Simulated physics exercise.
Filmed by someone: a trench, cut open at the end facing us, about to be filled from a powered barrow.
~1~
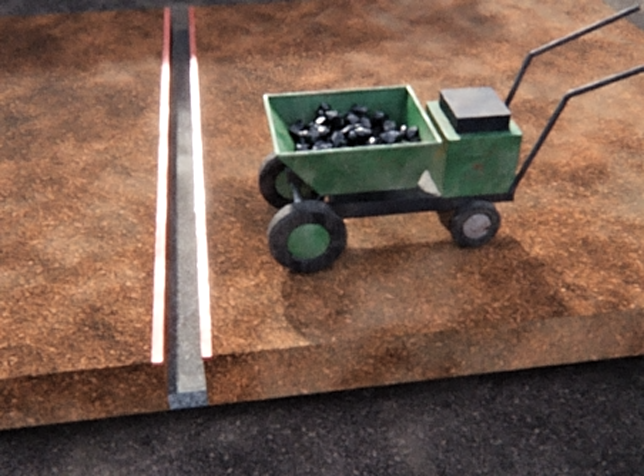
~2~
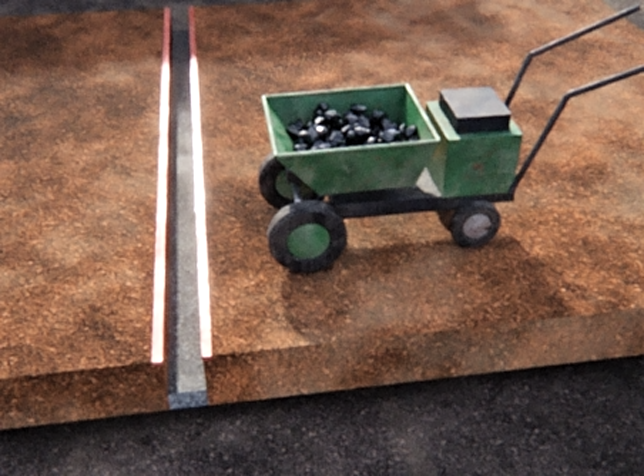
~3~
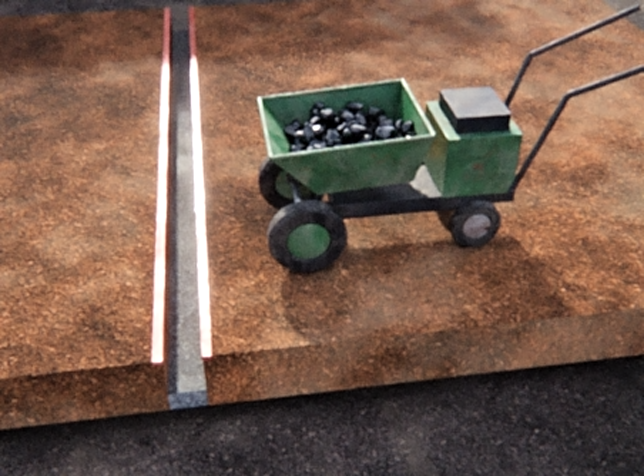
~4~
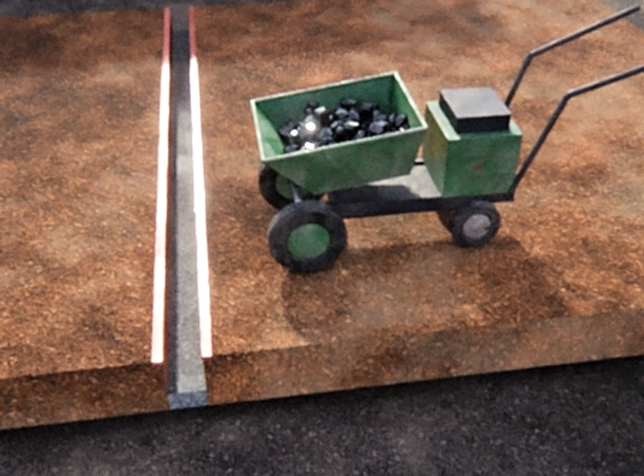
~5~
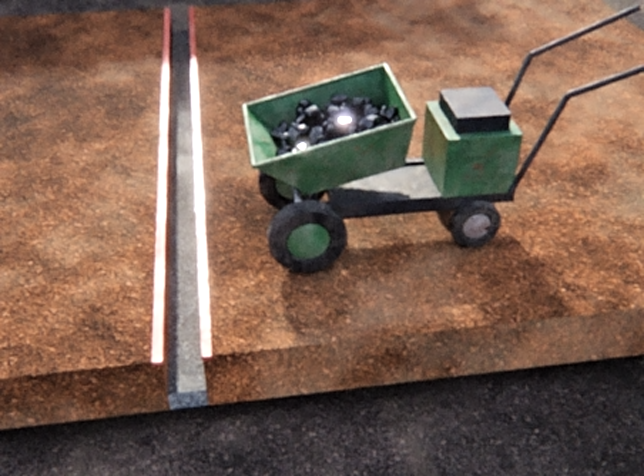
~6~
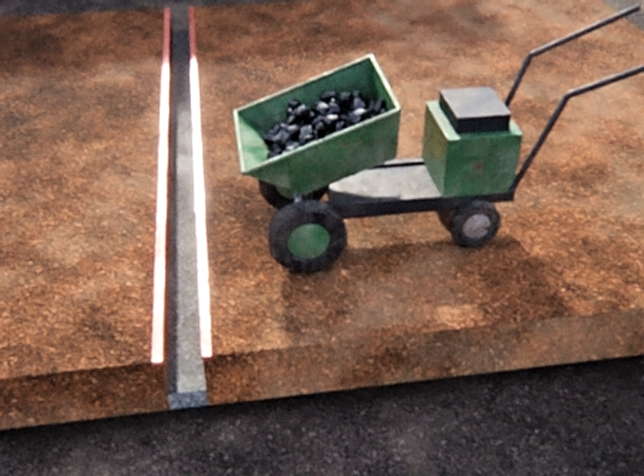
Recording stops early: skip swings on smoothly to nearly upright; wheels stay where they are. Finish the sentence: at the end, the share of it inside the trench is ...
... above half.
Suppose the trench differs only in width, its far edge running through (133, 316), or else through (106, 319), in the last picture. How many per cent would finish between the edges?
Lab note: Try one 100 per cent, try two 100 per cent.
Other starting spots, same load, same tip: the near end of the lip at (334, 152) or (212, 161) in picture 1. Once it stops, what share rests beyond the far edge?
Roughly 0 per cent, then roughly 80 per cent.
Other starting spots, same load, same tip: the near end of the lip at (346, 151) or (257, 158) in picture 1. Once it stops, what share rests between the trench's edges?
You'd get 20 in a hundred the first time and 60 in a hundred the second.
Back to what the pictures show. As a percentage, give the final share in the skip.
It is some 0 percent.
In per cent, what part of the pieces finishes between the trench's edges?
That share is close to 80 %.
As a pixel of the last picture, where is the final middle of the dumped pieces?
Roughly pixel (181, 256).
Soon after the last picture, skip tipped steeply; all in the skip.
A little later, skip tipped right over; about two thirds in the skip; a stray few short of the trench; about a quarter in or heaped over the trench; a small part beyond it; a stray few falling.
Later still, skip tipped right over; a stray few in the skip; a small part short of the trench; most in or heaped over the trench; a small part beyond it.
By the end, skip tipped right over; a stray few in the skip; a small part short of the trench; most in or heaped over the trench; a small part beyond it.
